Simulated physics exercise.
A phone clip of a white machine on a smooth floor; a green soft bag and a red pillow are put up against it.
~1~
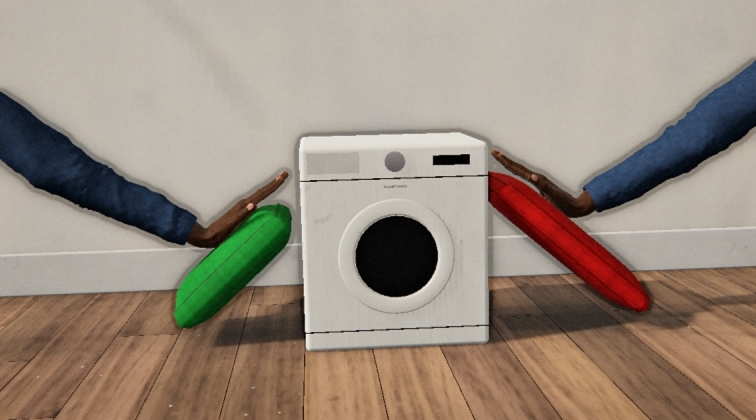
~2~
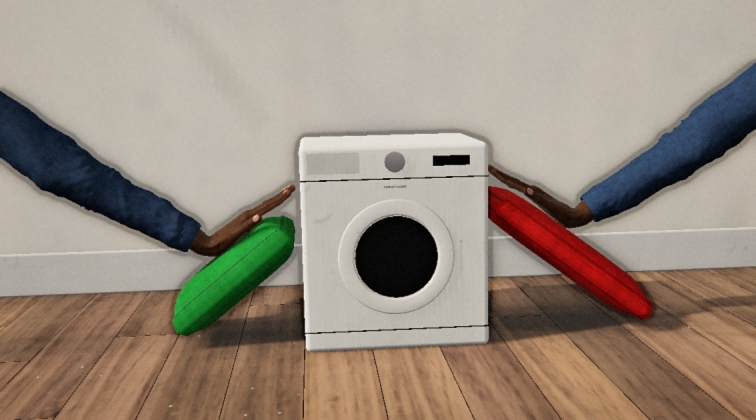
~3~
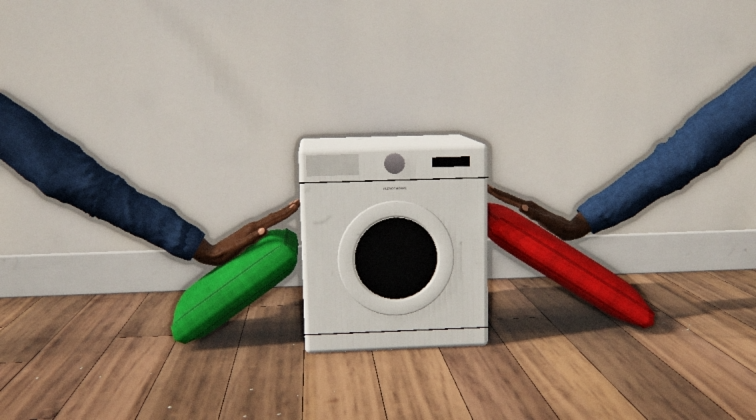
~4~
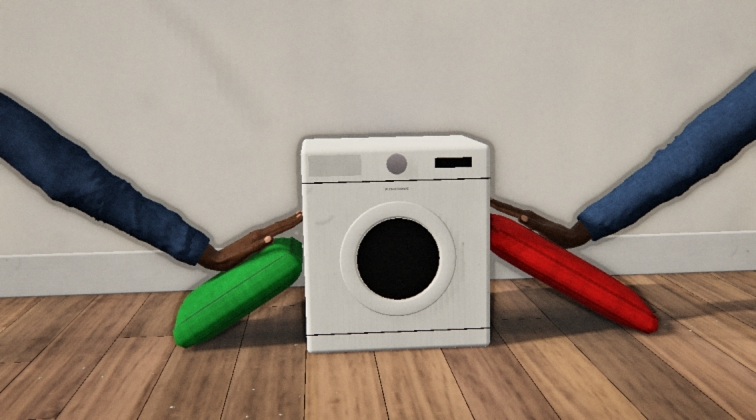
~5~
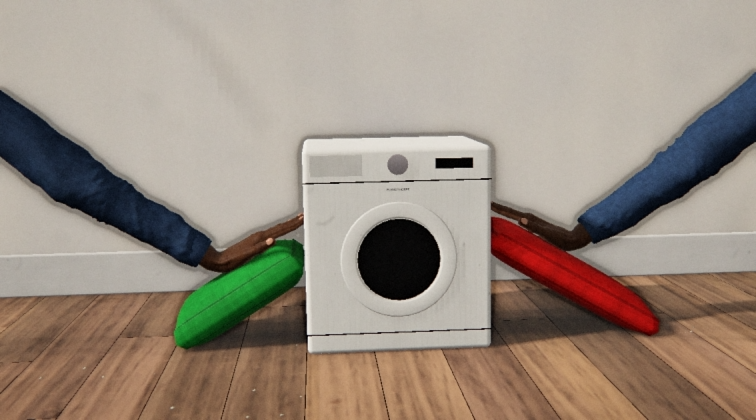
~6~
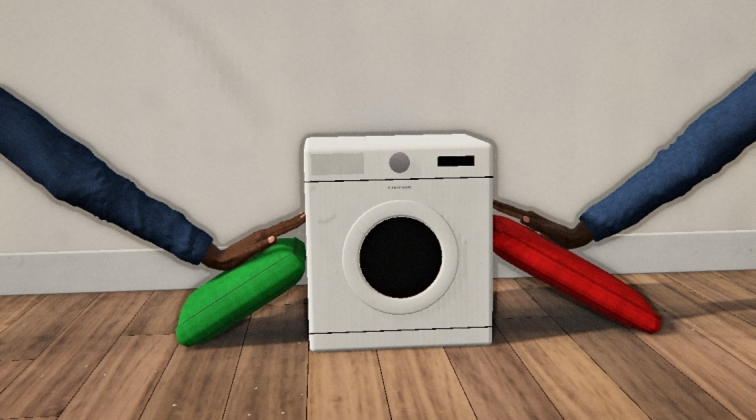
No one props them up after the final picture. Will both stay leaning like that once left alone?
My guess is the green soft bag will come down. My guess is the red pillow will come down.
Then, 0.24 s later than the last view, soft bag slipping down near (240, 300); pillow slipping down near (567, 298).
Then, 0.40 s later than the last view, soft bag flat on the floor near (240, 313); pillow flat on the floor near (577, 302).
Then, 0.70 s later than the last view, soft bag flat on the floor near (238, 315); pillow flat on the floor near (576, 306).
Finally, soft bag flat on the floor near (238, 315); pillow flat on the floor near (576, 306). The green soft bag slumps to the floor and the red pillow slides down flat.
